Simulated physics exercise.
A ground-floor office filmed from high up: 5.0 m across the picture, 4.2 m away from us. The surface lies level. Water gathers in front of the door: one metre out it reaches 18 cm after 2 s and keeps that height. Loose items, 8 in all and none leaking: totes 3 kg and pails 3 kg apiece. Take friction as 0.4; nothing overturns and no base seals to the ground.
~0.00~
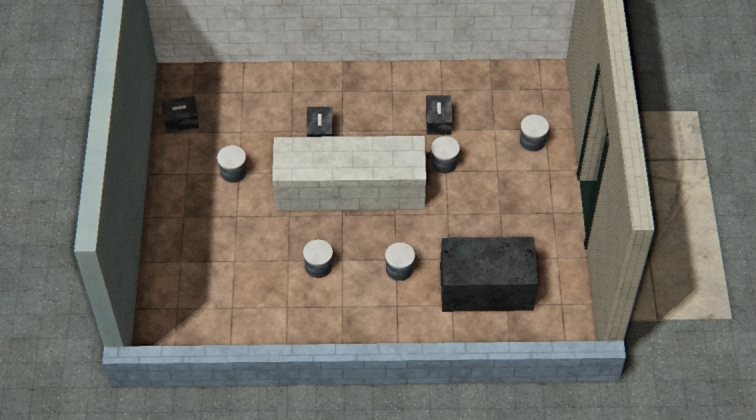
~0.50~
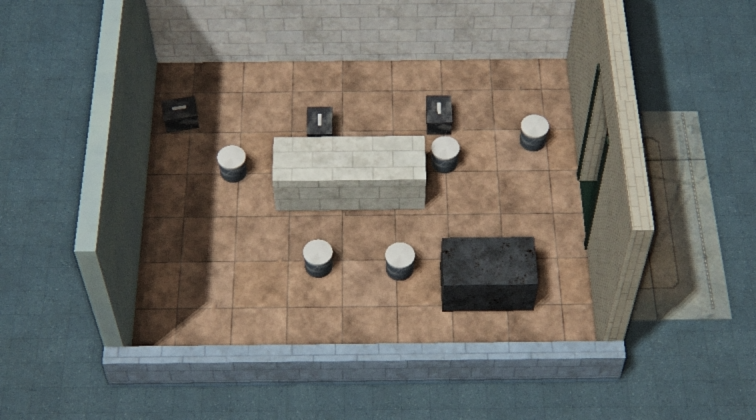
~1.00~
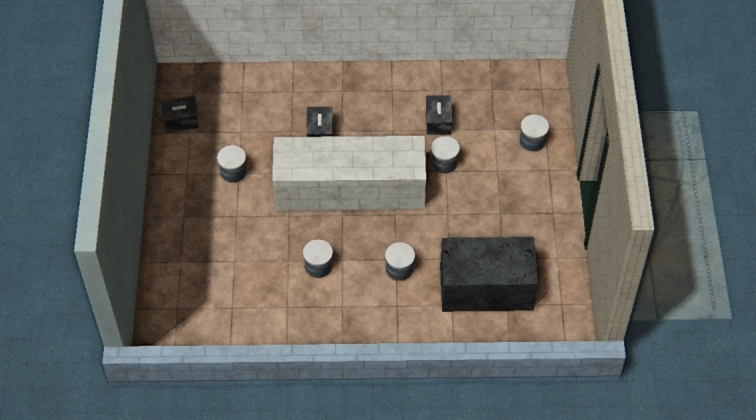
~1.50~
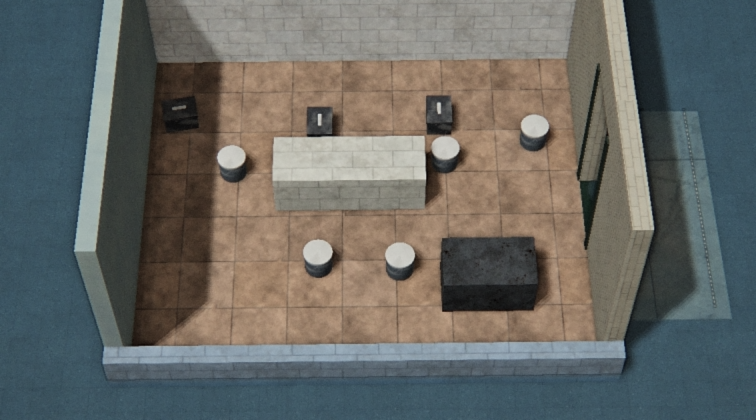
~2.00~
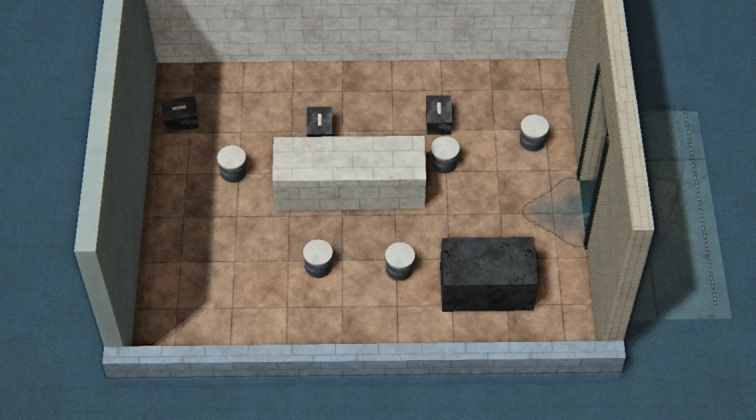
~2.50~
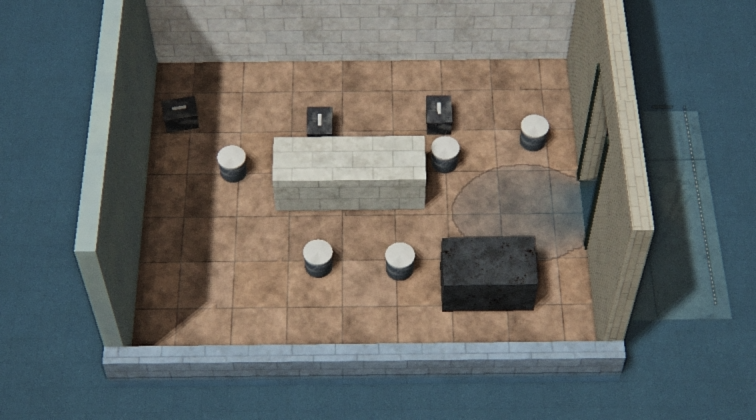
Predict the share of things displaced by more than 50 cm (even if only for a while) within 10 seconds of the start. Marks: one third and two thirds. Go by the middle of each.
Share: One to two thirds.
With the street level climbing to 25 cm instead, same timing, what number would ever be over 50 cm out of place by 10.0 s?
In that case 8 of them.
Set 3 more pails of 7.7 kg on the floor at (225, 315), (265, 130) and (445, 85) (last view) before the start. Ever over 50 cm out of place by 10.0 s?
In that order: Short of it, under, short of it.
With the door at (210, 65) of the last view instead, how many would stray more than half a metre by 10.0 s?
In that case 4 of them.
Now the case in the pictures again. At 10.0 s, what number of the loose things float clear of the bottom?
At that moment 5.
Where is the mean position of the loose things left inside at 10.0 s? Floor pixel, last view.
At about (278, 174).
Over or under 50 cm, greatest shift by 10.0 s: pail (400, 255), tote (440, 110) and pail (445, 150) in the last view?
In that order: Over, past it, over.
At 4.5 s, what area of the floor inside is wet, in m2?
Roughly 9.0 m2.
After 3.5 s 0 of 8 are over 50 cm from their spots; 0 afloat.
After 4.5 s 2 of 8 are over 50 cm from their spots; 0 afloat.
After 7.0 s 4 of 8 are over 50 cm from their spots; 1 afloat.
After 10.0 s 5 of 8 are over 50 cm from their spots, and 5 have been at some point; 5 afloat.
